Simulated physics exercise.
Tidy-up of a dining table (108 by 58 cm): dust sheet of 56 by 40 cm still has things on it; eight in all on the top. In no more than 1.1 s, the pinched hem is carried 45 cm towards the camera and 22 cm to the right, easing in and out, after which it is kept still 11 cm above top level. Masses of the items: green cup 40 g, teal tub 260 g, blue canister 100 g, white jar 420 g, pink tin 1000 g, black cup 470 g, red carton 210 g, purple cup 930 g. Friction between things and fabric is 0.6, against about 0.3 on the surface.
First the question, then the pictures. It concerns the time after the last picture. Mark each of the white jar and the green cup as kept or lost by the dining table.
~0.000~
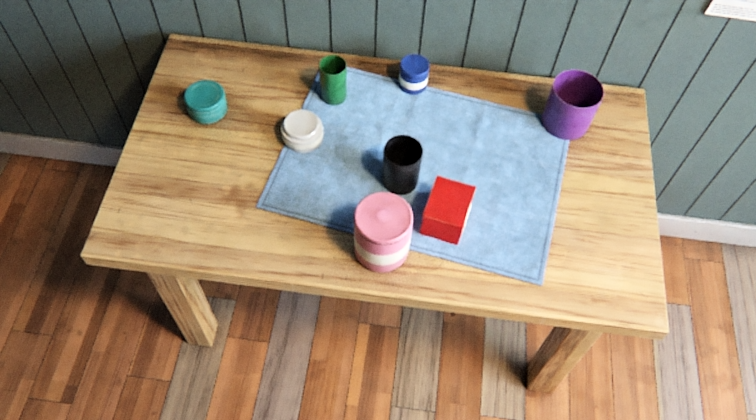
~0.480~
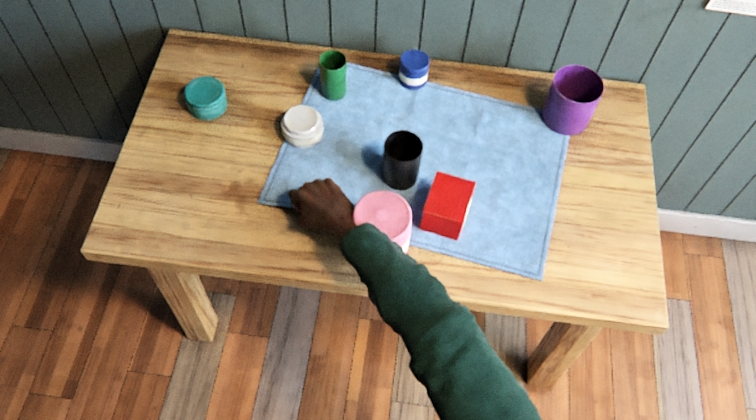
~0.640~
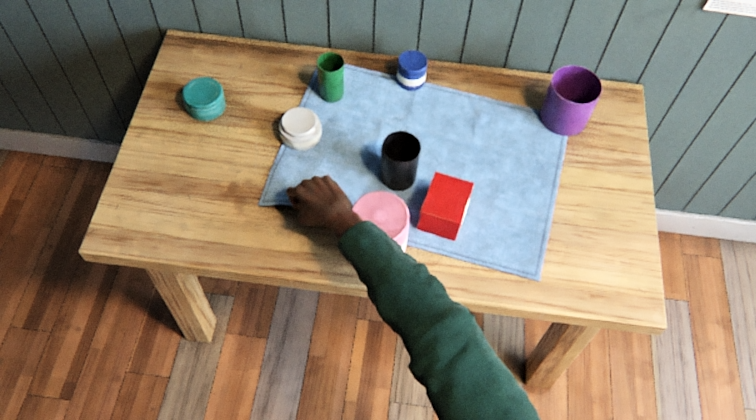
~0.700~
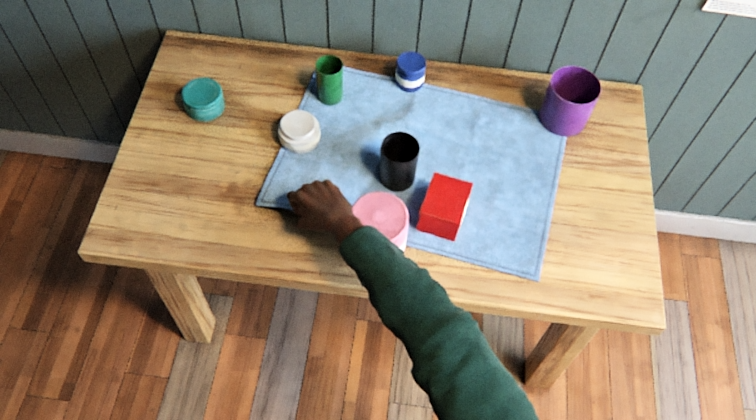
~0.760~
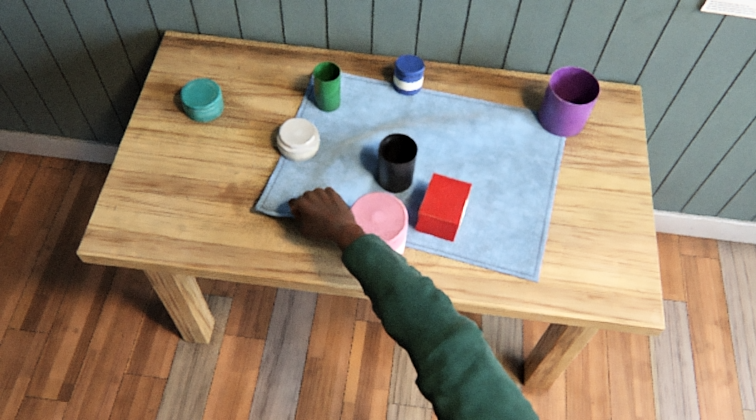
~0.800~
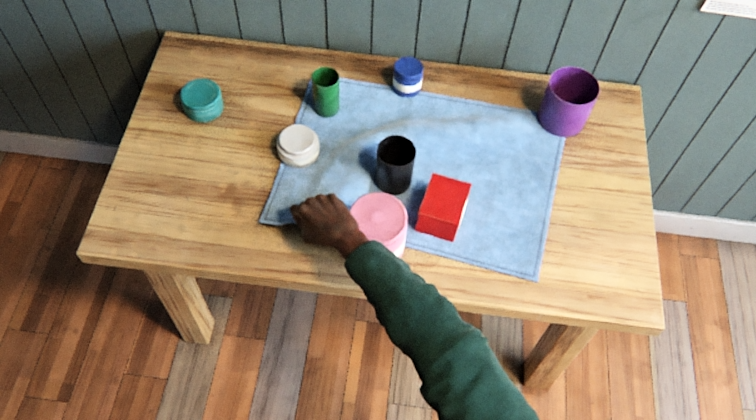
White jar: Lost; green cup: Lost.
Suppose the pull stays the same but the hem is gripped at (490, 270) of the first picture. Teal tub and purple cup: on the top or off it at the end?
Then teal tub does not come off, while purple cup does not come off.
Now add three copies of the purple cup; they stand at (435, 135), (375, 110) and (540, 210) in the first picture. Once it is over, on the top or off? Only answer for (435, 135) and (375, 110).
Going through them in turn, one leaves the top and then one leaves the top.
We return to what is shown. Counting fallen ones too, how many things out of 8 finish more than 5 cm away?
My count is 5.
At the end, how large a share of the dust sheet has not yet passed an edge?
Roughly 25%.
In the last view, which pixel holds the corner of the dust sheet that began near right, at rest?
In the final picture it's somewhere around (500, 274).
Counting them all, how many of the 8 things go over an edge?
4 in all.
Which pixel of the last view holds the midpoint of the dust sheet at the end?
About (332, 353).
After 1.0 s, 100 % of the dust sheet is still over the top; white jar 19 cm off its start, green cup 17 cm off its start, black cup 9 cm off its start.
After 1.3 s, 80 % of the dust sheet is still over the top; white jar 36 cm off its start, green cup 36 cm off its start, black cup lifted 13 cm.
After 1.5 s, 50 % of the dust sheet is still over the top; green cup over the edge, white jar over the edge, black cup lifted 12 cm.
After 1.7 s, 30 % of the dust sheet is still over the top; green cup over the edge, white jar over the edge, black cup over the edge.
After 3.3 s, 25 % of the dust sheet is still over the top; green cup over the edge, white jar over the edge, black cup over the edge, pink tin over the edge.
